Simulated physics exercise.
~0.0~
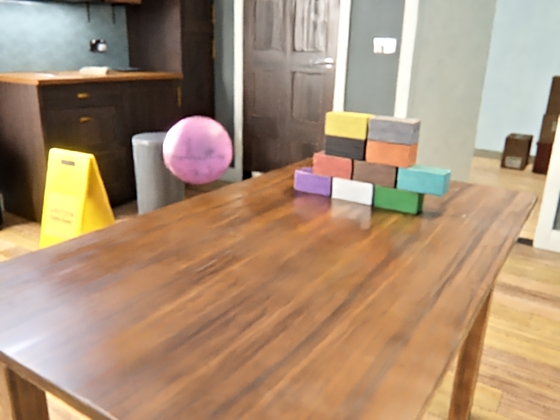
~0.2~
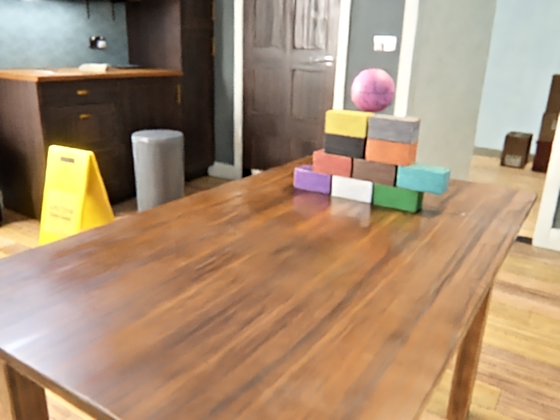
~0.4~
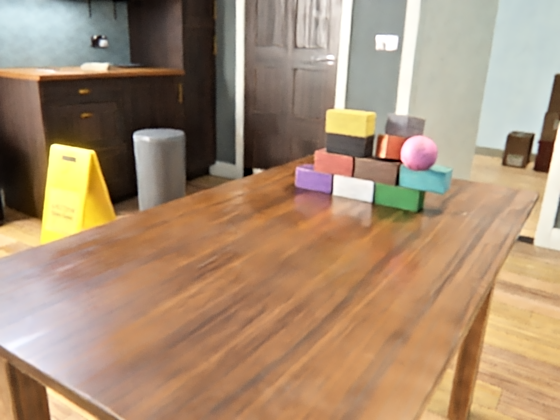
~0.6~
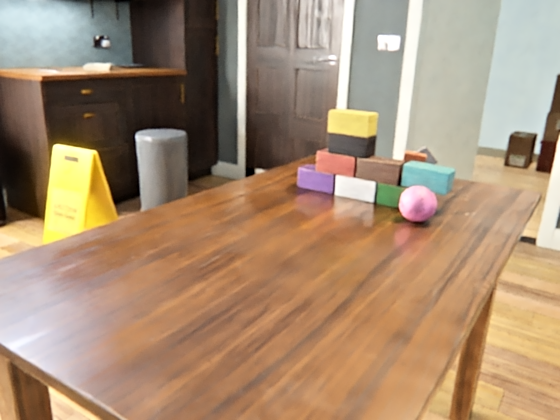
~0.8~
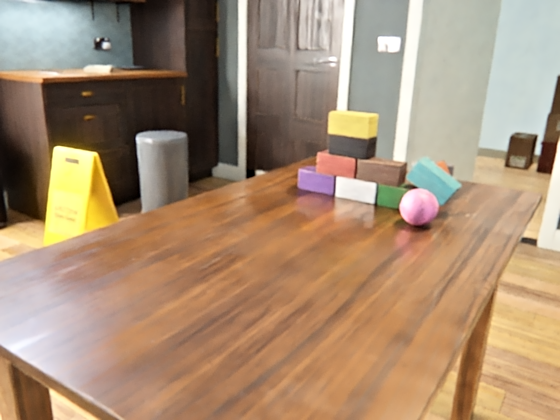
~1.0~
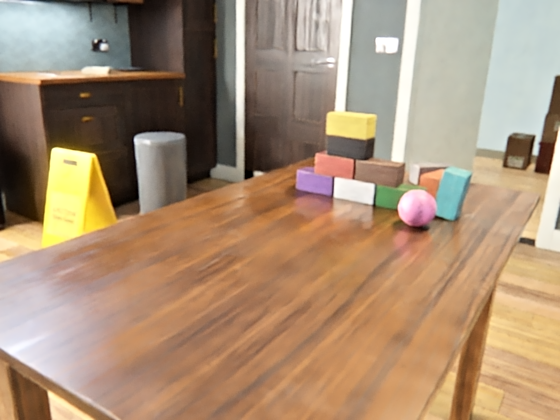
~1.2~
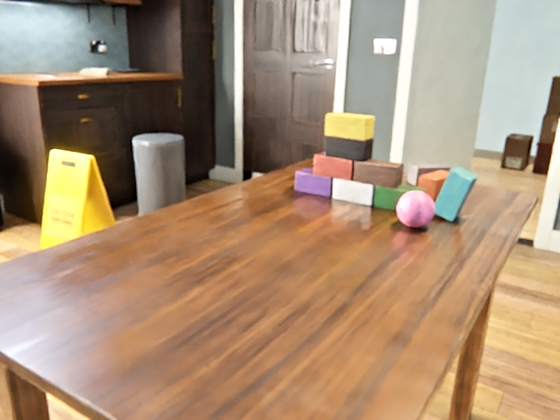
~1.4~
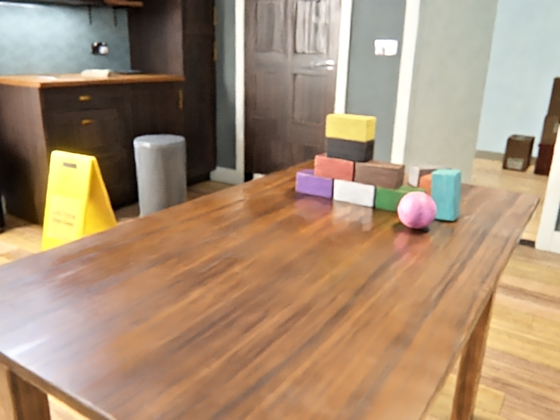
Pink ball striking a stack of coloured blocks on a wooden table, toppling the orange, grey and turquoise blocks on the right.
